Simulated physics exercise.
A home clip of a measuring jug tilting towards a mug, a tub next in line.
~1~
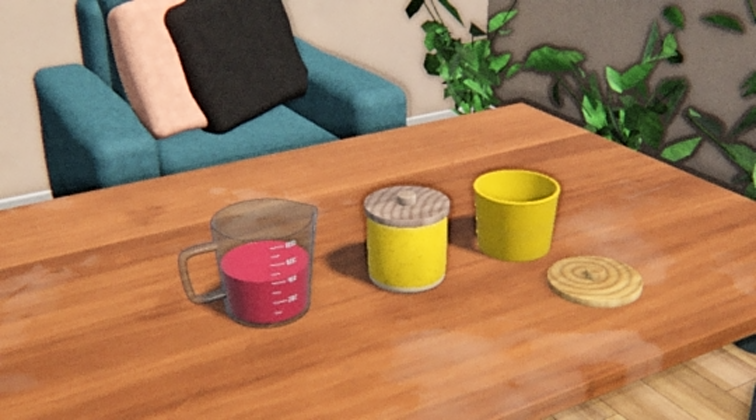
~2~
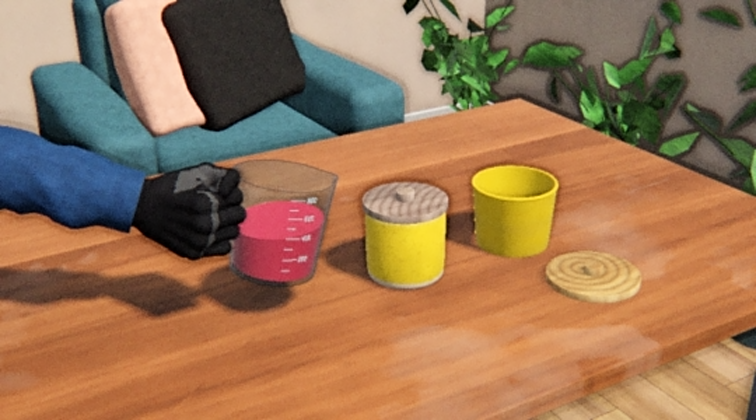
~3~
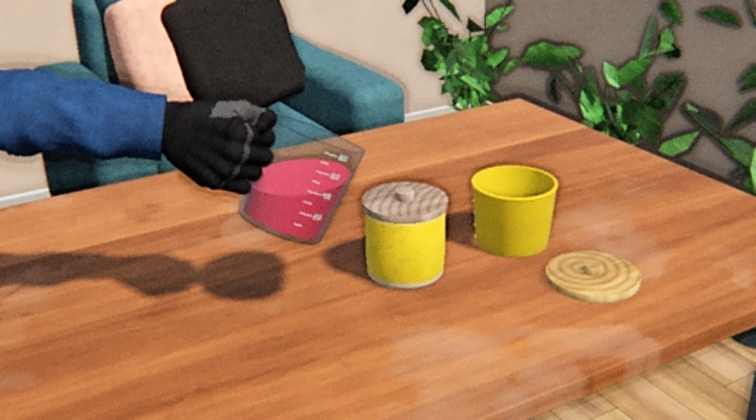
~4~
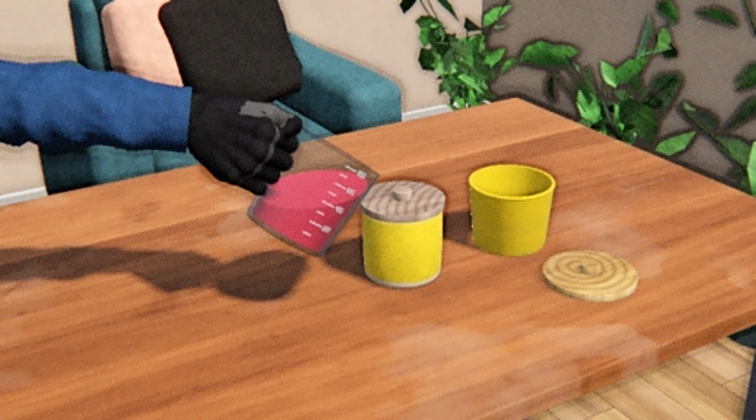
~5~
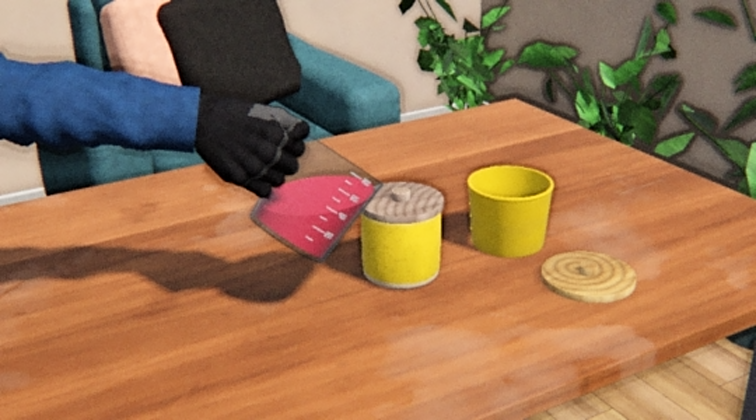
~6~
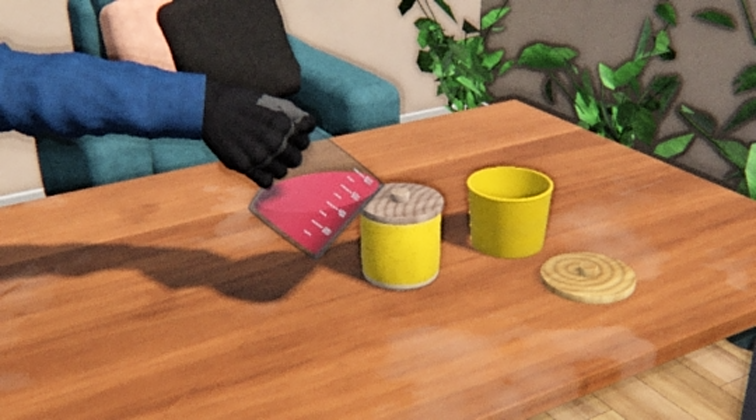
A black-gloved hand in a blue sleeve gripped a clear measuring jug of pink liquid, lifted it off the wooden table and tilted it rightward beside a yellow mug with its lid on.
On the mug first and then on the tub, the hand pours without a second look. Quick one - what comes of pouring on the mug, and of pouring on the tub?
In the end mug: Keeps it out; tub: Holds it.
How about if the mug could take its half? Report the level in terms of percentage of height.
Estimate: Approx. 35 % of height.
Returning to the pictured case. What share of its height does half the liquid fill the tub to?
Reading: Roughly 35 percent.
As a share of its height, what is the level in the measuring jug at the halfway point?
25 per cent, roughly.
Shortly, it hits the lid of the mug and runs off.
Then, the squash goes into the tub.
At the finish, the mug is empty, in a puddle; the tub has its share inside.
